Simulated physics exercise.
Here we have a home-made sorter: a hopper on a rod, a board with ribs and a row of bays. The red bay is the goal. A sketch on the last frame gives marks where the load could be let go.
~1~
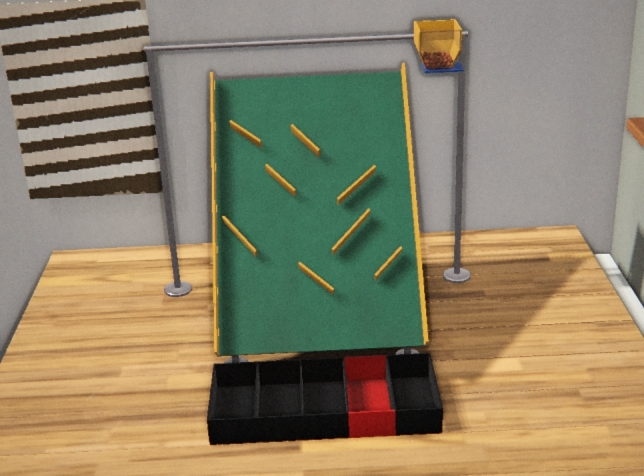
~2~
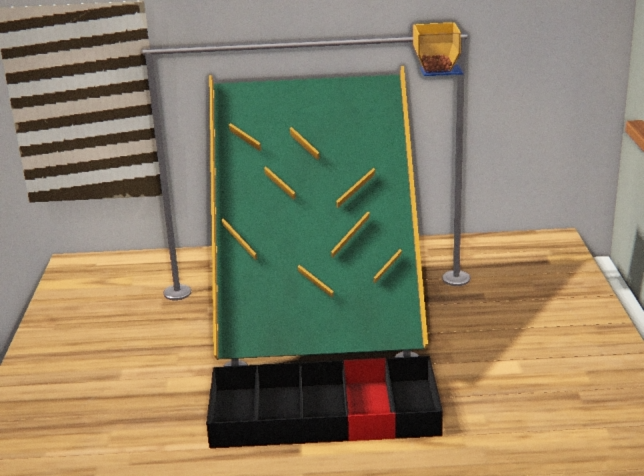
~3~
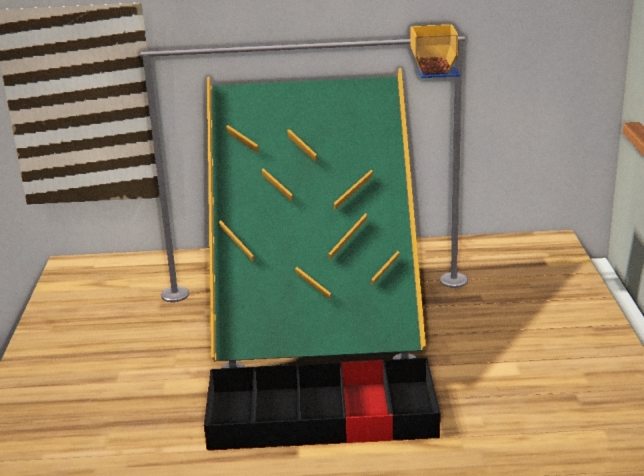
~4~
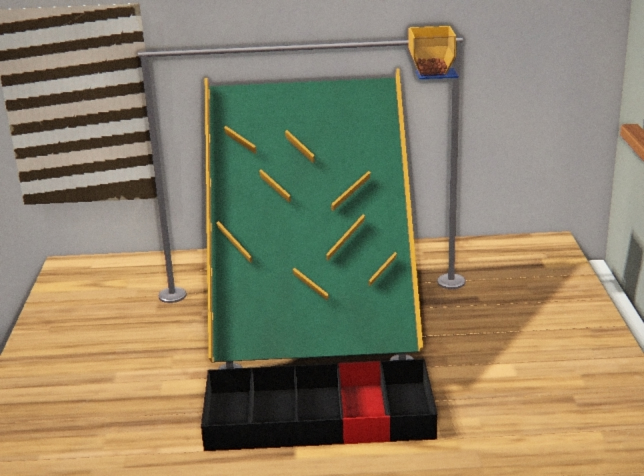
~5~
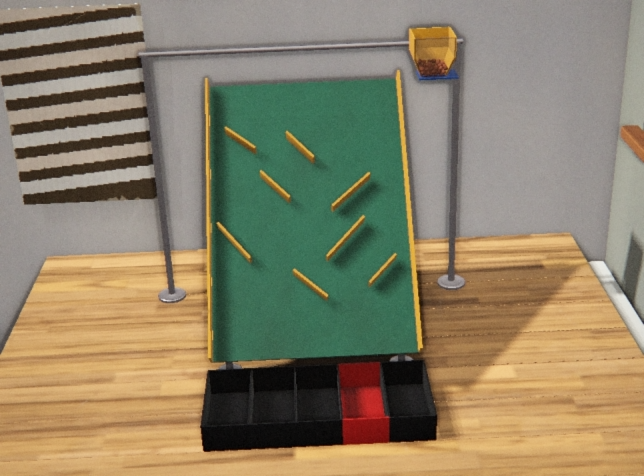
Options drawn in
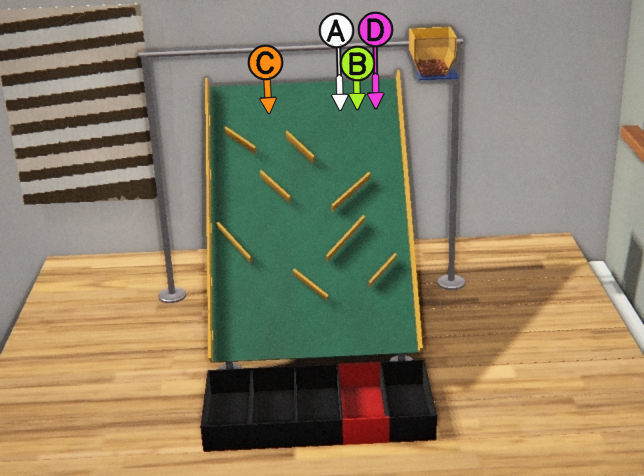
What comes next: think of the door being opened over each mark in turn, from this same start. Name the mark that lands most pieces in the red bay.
C works best here.
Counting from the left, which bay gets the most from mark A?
The fourth from the left.
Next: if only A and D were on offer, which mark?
The answer is A.
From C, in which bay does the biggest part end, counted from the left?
It is the fourth one.
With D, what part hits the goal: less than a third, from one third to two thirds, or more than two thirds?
Mark D gives less than a third.
On the marked copy, mark A meets the board at (340, 104); mark B meets the board at (357, 103); mark C meets the board at (268, 107); mark D meets the board at (375, 102).
If A is chosen, roughly two thirds in the red bay, roughly a third in other bays, just a few outside the box.
If B is chosen, roughly a third in the red bay, roughly two thirds in other bays.
If C is chosen, the larger part in the red bay, about a tenth in other bays.
If D is chosen, roughly a quarter in the red bay, the larger part in other bays.
